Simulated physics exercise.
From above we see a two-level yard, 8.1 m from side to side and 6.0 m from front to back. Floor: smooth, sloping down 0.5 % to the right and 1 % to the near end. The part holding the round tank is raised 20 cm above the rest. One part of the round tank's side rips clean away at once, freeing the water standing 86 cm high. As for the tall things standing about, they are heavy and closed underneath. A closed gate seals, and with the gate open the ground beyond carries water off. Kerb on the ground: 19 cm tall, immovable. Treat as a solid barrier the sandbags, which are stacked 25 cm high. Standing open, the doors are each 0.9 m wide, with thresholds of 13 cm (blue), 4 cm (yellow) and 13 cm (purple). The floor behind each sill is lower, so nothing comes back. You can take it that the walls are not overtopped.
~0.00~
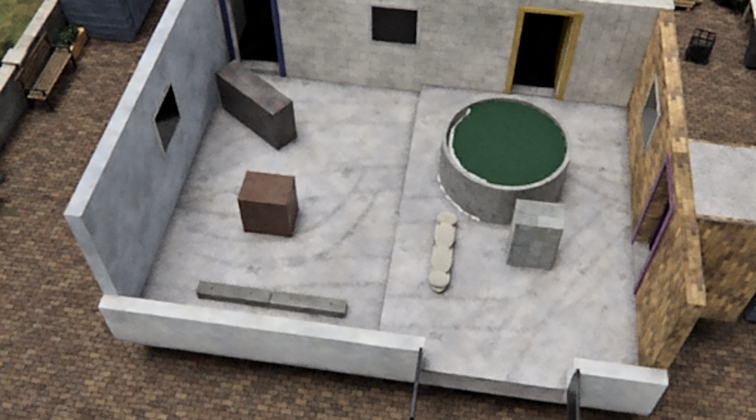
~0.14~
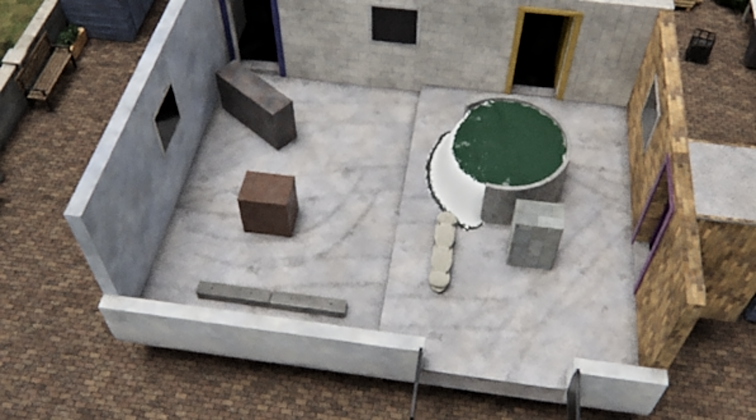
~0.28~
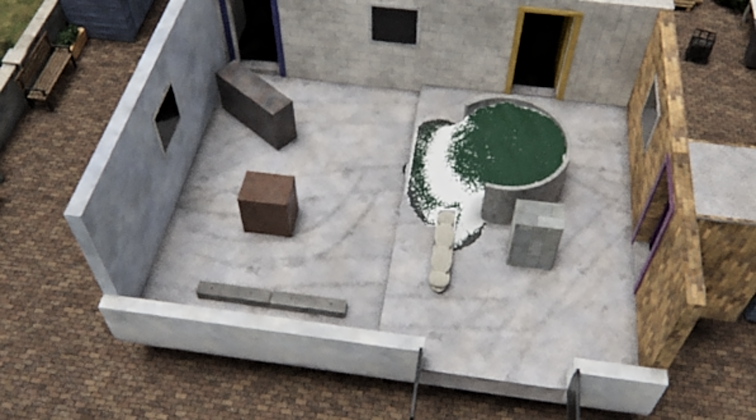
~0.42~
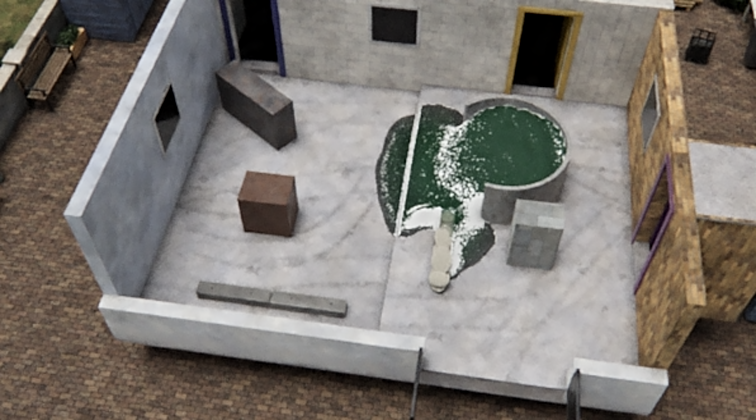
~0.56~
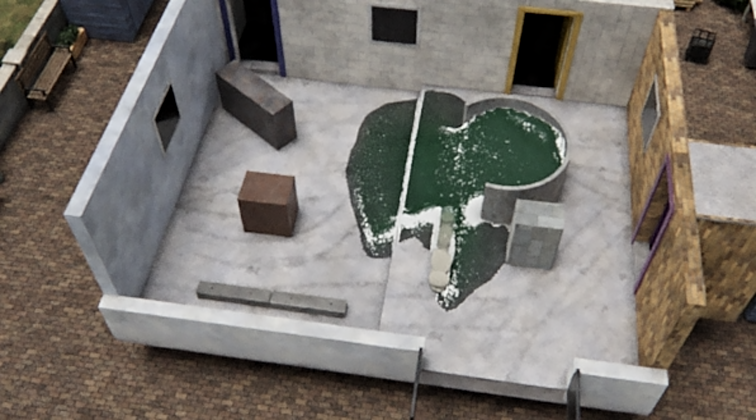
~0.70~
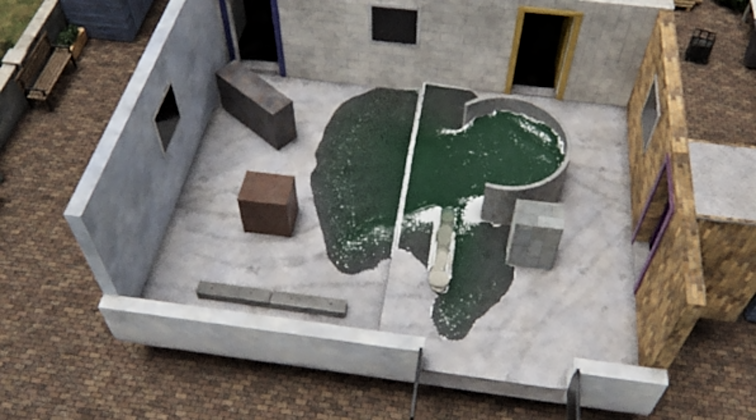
Green water bursts from the round tank's left side and spreads across the pale yard floor.
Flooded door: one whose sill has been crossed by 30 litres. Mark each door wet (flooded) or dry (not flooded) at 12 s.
Status of blue door: Wet. Status of yellow door: Dry. Status of purple door: Dry.
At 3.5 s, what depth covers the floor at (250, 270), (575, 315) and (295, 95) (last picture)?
About 11, 0 and 10 cm.
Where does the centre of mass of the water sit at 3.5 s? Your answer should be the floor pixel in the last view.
Its balance point sits around (303, 194).
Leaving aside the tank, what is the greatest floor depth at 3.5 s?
Max around 36 cm.
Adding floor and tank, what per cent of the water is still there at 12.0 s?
90 %.
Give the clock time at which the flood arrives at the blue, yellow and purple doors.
Clock times: Blue = 1.3 s, yellow = not in the 12 s, purple = not in the 12 s.
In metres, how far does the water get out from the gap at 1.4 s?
Distance: Approx. 5.0 m.
After 1.4 s water covers 55 % of the floor and is deepest (36 cm) near (446, 218); blue door 6 cm at the sill, 0 L in, yellow door not reached, purple door not reached.
After 2.2 s water covers 65 % of the floor and is deepest (47 cm) near (187, 177); blue door 19 cm at the sill, 2 L in, yellow door not reached, purple door not reached.
After 3.5 s water covers 60 % of the floor and is deepest (36 cm) near (132, 320); blue door 22 cm at the sill, 52 L in, yellow door not reached, purple door not reached.
After 7.0 s water covers 65 % of the floor and is deepest (25 cm) near (372, 354); blue door 6 cm at the sill, 80 L in, yellow door not reached, purple door not reached.
After 12.0 s water covers 60 % of the floor and is deepest (16 cm) near (132, 320); blue door 15 cm at the sill, 83 L in, yellow door not reached, purple door not reached.
